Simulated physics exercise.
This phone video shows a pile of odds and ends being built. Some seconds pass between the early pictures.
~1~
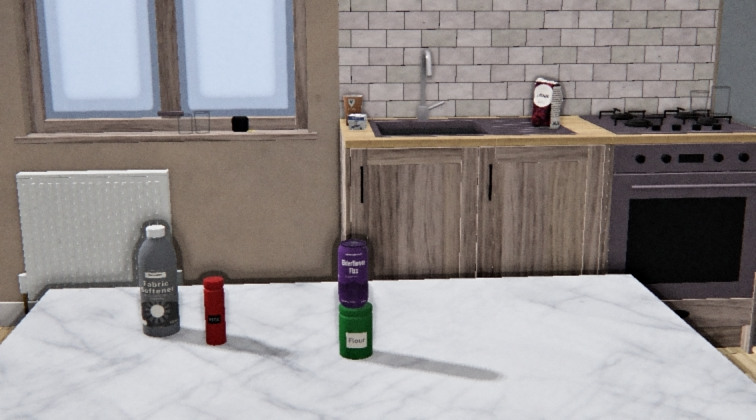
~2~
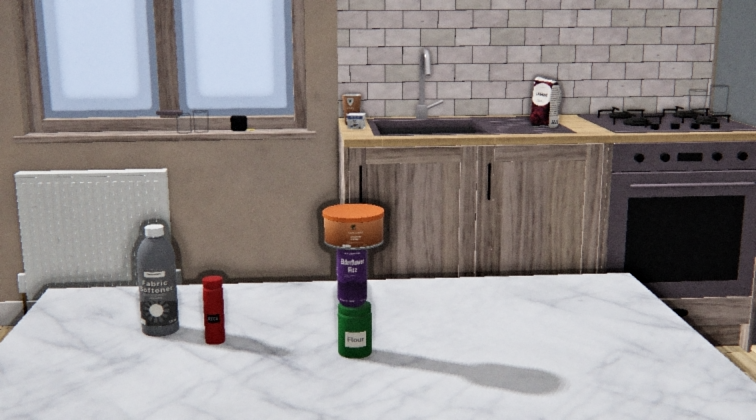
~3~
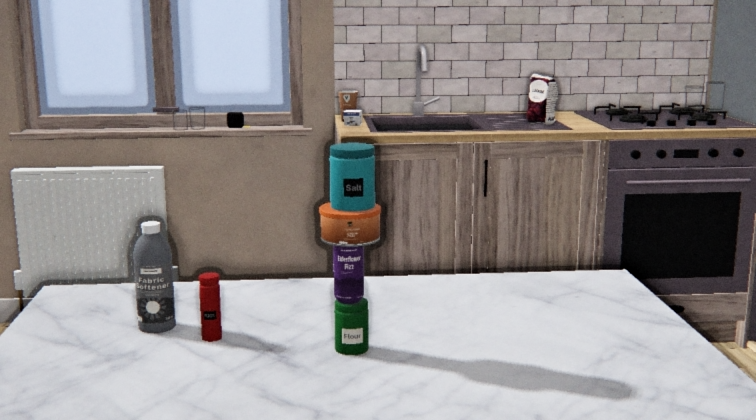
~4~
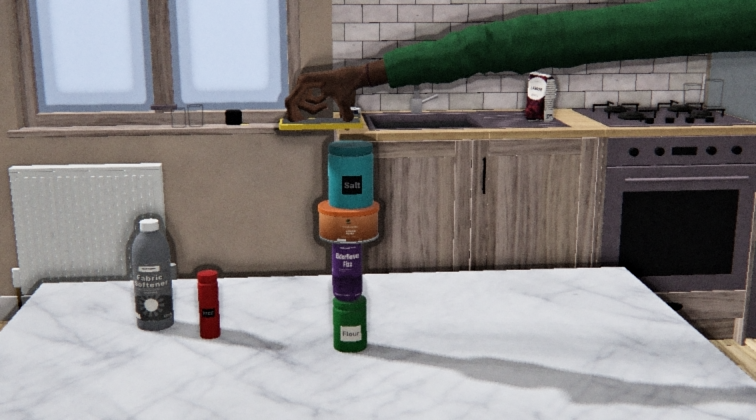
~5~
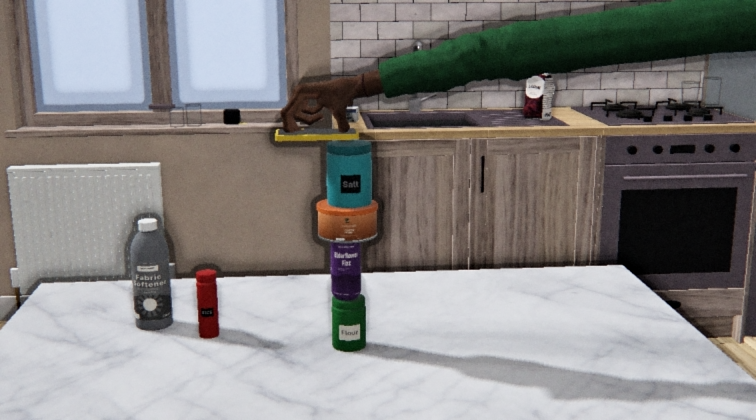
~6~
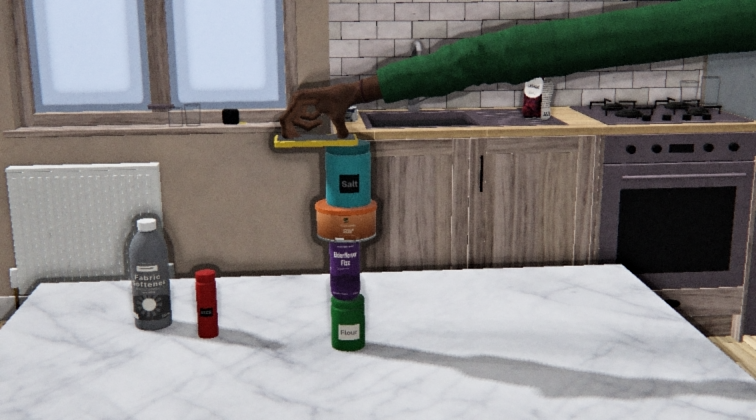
We see a purple can on a green container on a marble table, then an orange tub and a turquoise jar added above; a hand reaches in from the right and lowers a flat yellow object onto the jar.
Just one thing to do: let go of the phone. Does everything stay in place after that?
No, most likely the pile cannot bear the load.
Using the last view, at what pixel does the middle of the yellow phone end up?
The object finishes somewhere near (251, 329).
Then, 0.40 s past the last view, yellow phone now fallen.
Then, 0.50 s past the last view, things are still on the move.
Then, 0.70 s past the last view, red shaker rocked 12° from its first pose.
Then, 1.40 s past the last view, red shaker now fallen.
Finally, fallen, yellow phone and red shaker; the other 5 still in place. Final places as the last picture's camera would see them, yellow phone near (251, 329). The pile loses its balance.
